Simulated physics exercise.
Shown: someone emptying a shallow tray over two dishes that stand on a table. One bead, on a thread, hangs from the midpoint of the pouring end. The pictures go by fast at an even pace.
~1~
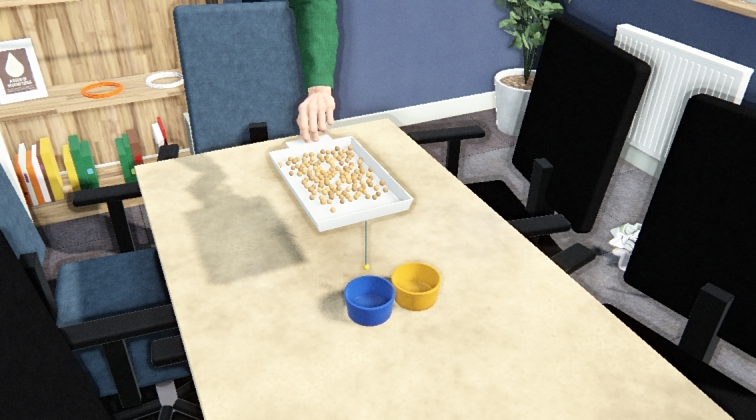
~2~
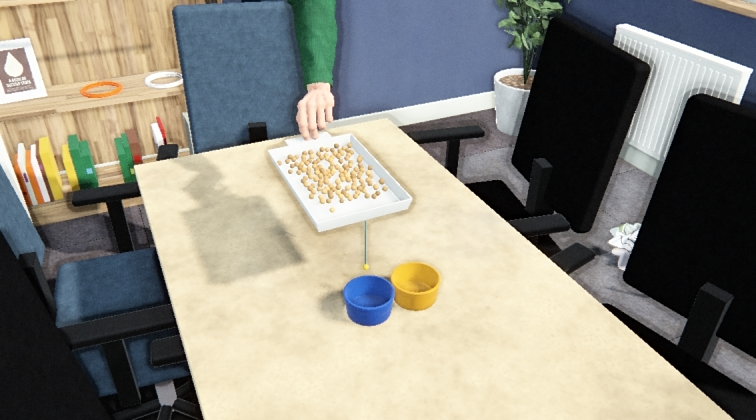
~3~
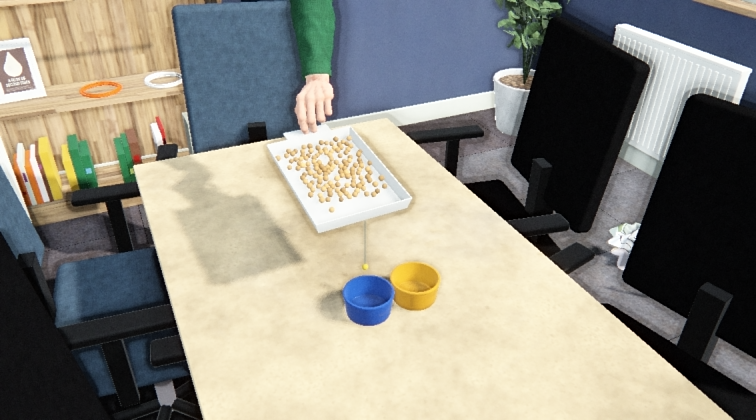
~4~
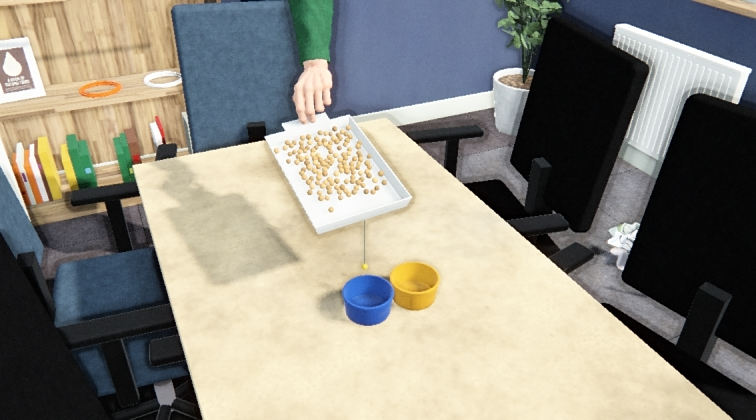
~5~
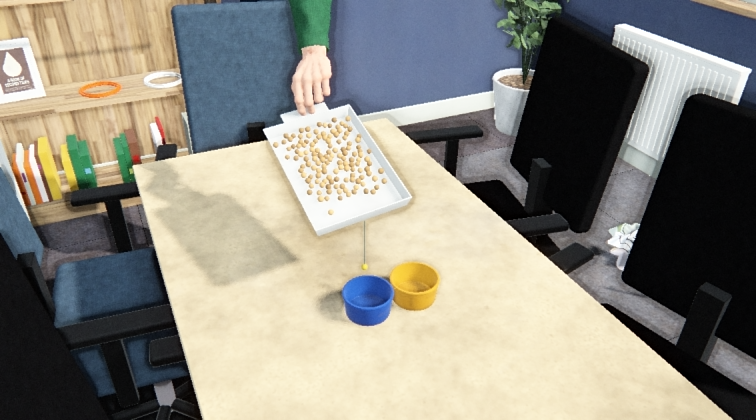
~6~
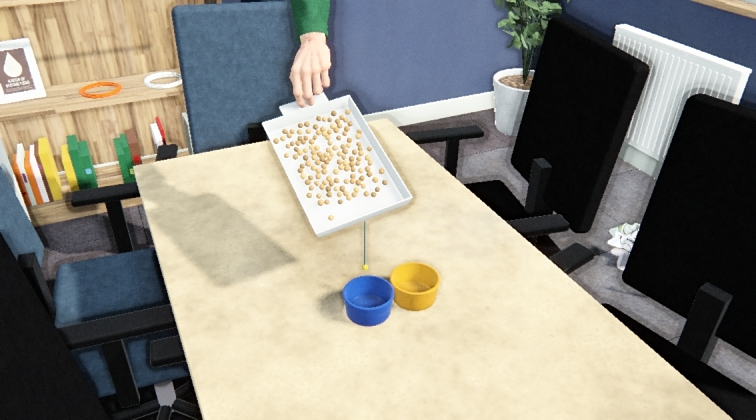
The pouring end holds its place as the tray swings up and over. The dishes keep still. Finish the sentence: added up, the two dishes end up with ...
... under half of it.
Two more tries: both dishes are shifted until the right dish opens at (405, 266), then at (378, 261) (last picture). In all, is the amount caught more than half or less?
Try 1: A lesser share; try 2: A lesser share.
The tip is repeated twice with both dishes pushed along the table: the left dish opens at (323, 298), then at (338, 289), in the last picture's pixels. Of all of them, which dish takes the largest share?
The dish at left, then the dish at left.
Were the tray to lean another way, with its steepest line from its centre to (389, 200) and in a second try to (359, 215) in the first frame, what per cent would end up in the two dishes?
Near 60 % and, after that, 50 %.
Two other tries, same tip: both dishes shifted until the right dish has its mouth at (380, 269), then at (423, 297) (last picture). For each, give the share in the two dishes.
It comes to near 40 per cent the first time and near 0 per cent the second time.
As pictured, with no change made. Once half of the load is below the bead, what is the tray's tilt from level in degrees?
80° or so.
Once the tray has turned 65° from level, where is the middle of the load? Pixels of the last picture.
Check around (330, 237) in the last picture.
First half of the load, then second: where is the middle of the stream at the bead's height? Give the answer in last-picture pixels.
I'd say close to (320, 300) at first and close to (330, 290) later on.
Soon after the last picture, tray tipped steeply; about two thirds on the tray; a stray few in the left dish; a small part outside both; about a third in the air.
A little later, tray tipped past a quarter turn; a small part on the tray; a small part in the left dish; most outside both; a small part in the air.
Later still, tray tipped past a quarter turn; a small part in the left dish; nearly all outside both.
By the end, tray tipped past a quarter turn; a small part in the left dish; none in the right dish; nearly all outside both.
